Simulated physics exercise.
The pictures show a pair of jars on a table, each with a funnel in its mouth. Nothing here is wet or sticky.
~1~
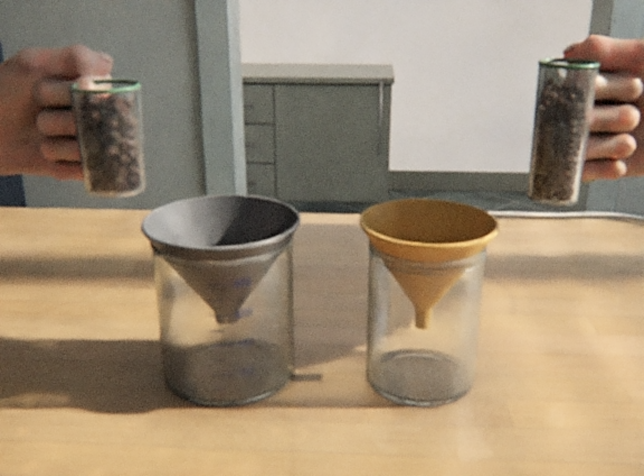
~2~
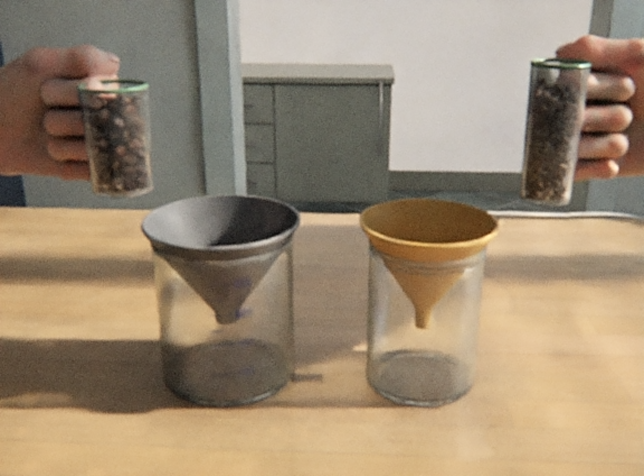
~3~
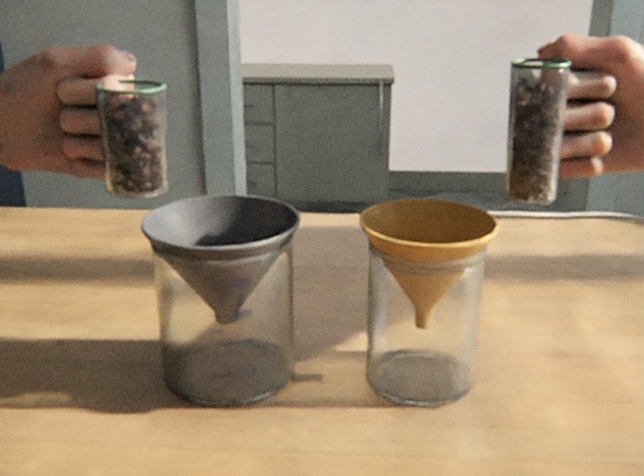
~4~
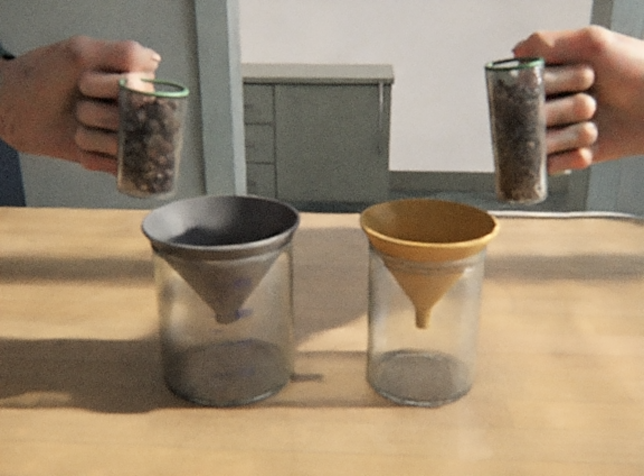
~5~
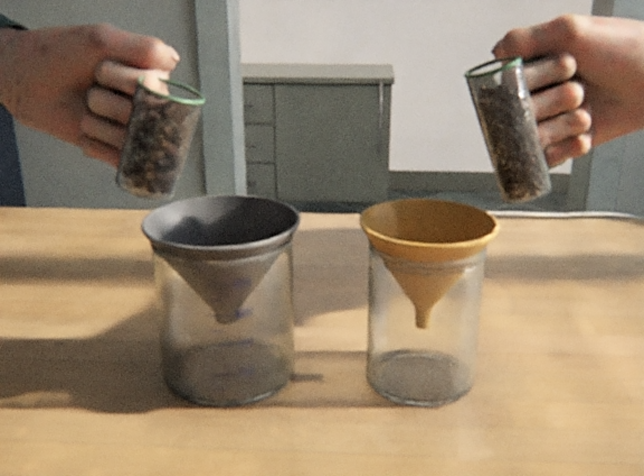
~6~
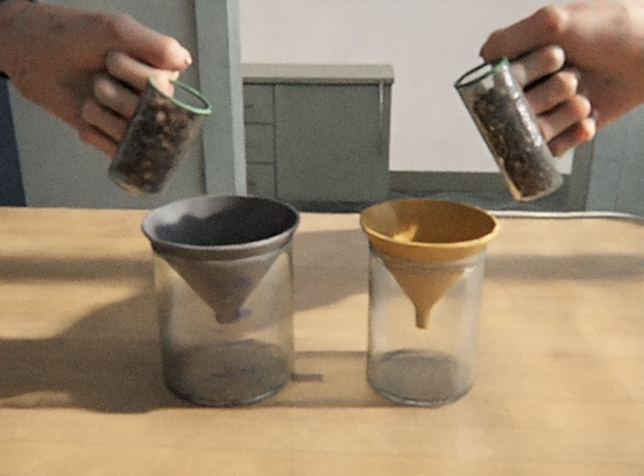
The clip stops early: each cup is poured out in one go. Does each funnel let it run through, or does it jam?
On the left it jams, on the right it jams.
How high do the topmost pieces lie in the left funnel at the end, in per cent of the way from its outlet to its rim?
Close to 70 per cent.
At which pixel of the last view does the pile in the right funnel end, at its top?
At about (399, 248).
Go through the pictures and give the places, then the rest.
In the first frame, left funnel near (222, 231), outlet at (227, 317), under two pieces wide; left cup near (111, 139), holding chocolate balls; right funnel near (428, 232), outlet at (423, 324), under two pieces wide; right cup near (560, 133), holding allspice berries.
In the second frame, left cup near (118, 139), upright; right cup near (552, 133), upright.
In the third frame, left cup near (134, 139), upright; right cup near (535, 132), upright.
In the fourth frame, left cup near (150, 139), tipped 9°; right cup near (518, 132), tipped 9°.
In the fifth frame, left cup near (158, 139), tipped 20°; right cup near (510, 132), tipped 20°.
In the sixth frame, left funnel near (222, 231), outlet at (227, 317); left cup near (158, 139), tipped 30°; right funnel near (428, 232), outlet at (423, 324); right cup near (510, 132), tipped 30°.
Then, 0.40 s on from there, left, all but a few still in the cup, only a few in or over the funnel; right, the whole lot still in the cup.
Then, 0.75 s on from there, left, the bulk still in the cup, near a quarter in or over the funnel; right, all but a few still in the cup, a little in or over the funnel.
Then, 1.05 s on from there, left, a little still in the cup, all but a few in or over the funnel, only a few down in the jar; right, near a quarter still in the cup, the bulk in or over the funnel, only a few down in the jar.
In the end, left, all but a few stuck in the funnel, only a few down in the jar; right, all but a few stuck in the funnel, only a few down in the jar.
